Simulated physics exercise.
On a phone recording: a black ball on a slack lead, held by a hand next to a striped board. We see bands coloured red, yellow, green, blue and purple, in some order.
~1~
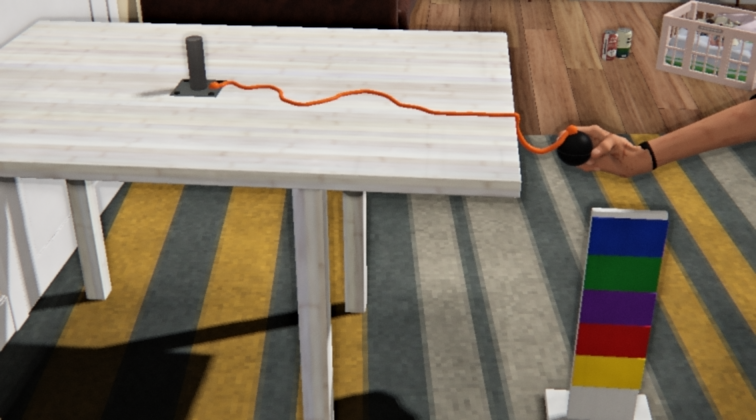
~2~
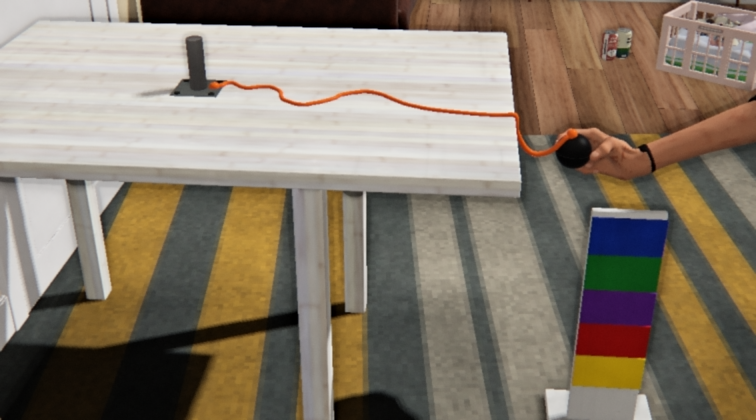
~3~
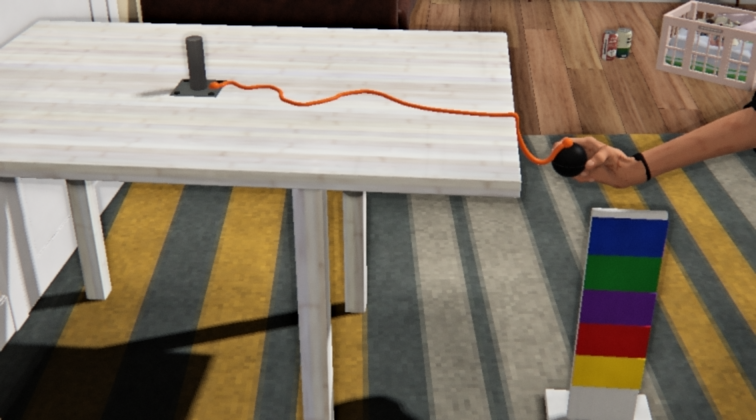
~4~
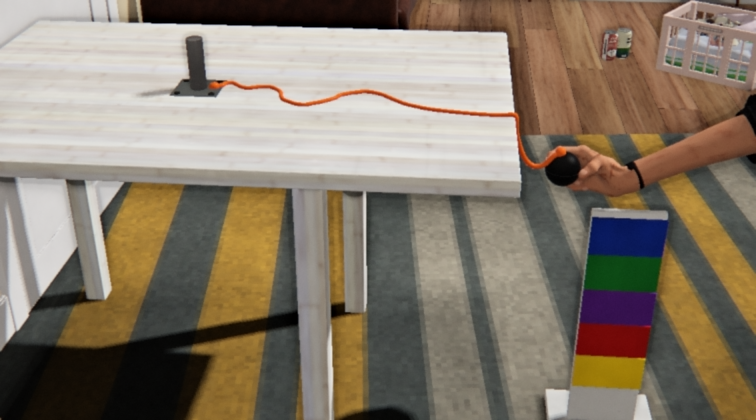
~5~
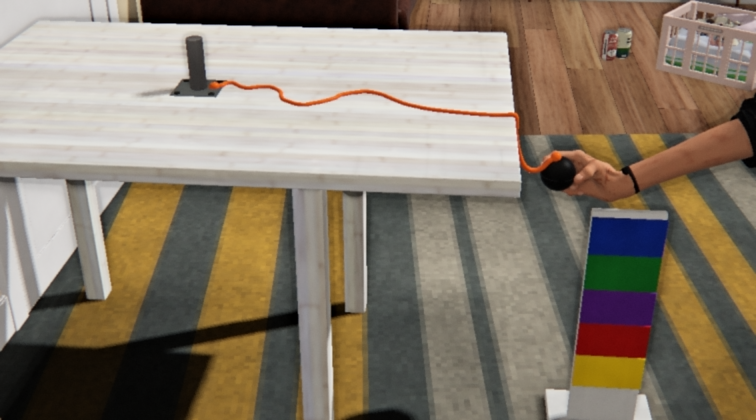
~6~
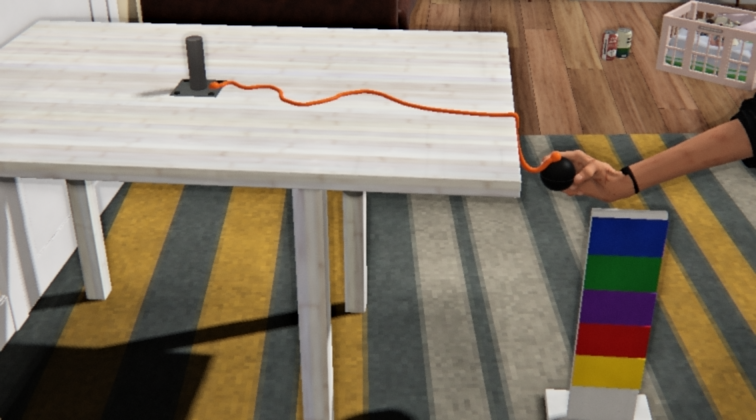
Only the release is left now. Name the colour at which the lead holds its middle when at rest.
Green.
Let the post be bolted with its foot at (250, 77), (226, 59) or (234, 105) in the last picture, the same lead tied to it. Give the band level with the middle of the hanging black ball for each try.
Purple; green; purple.
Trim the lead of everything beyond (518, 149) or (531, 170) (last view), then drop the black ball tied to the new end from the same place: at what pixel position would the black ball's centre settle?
You'd find it around (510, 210) the first time and around (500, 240) the second.
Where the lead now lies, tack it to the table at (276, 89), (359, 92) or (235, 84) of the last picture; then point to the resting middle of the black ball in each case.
Approximately (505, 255), (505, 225) and (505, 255) respectively.
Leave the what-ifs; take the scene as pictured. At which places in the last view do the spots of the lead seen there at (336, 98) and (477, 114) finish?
First: (378, 99). Second: (513, 136).
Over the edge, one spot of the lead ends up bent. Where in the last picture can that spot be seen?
That point sits at about (449, 112).
Soon after, ball near (500, 252); level with green.
Then, ball near (513, 260); level with green.
At rest, ball near (508, 264); level with green. Its middle rests at the green band.
